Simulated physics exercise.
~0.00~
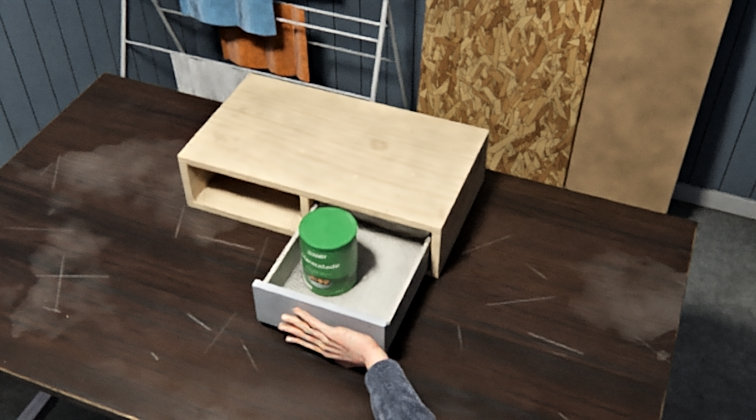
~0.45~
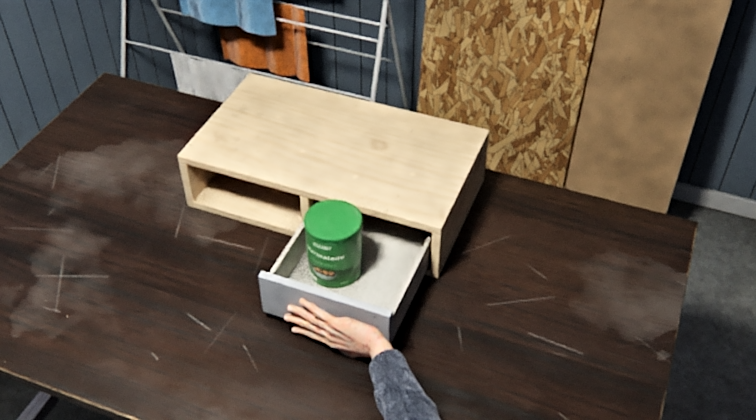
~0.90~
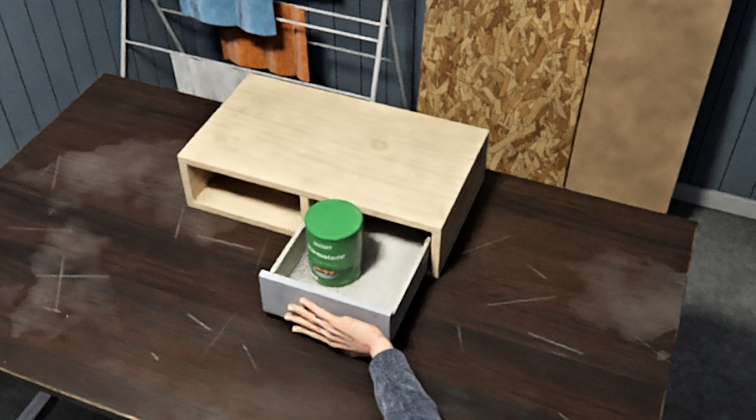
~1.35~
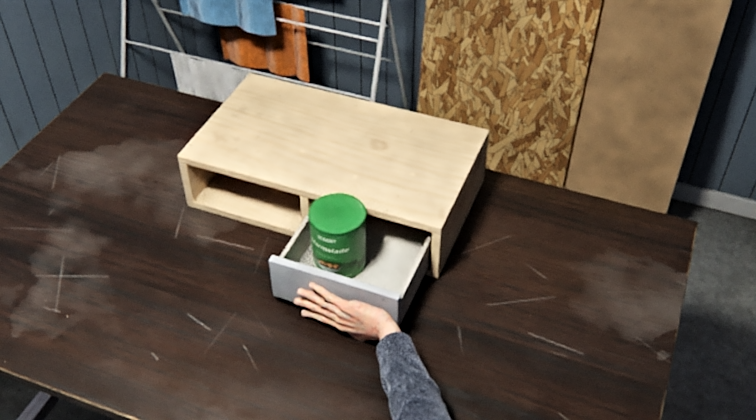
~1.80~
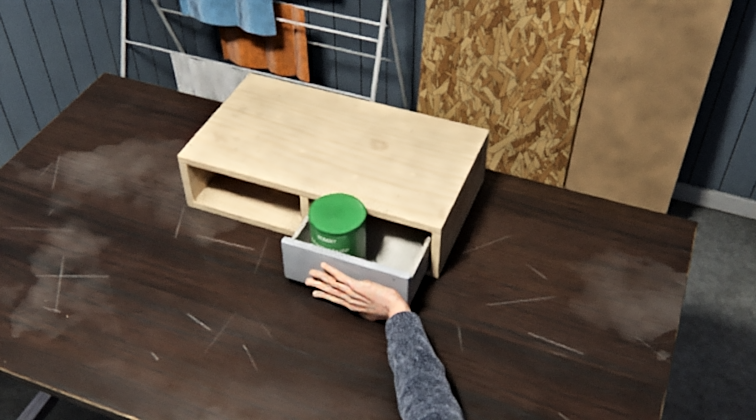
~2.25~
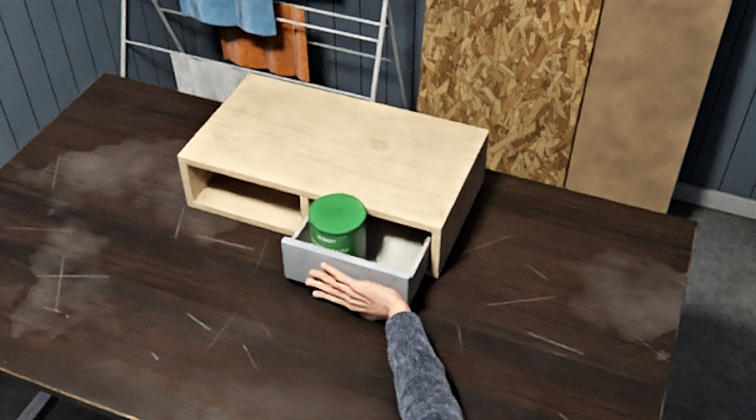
We see a hand slowly pushing a grey drawer holding an upright green tub into a pale wooden chest on a dark, scratched table. The drawer slides partway in, then stops and stays ajar, with the tub near the opening and the hand still against the drawer front.
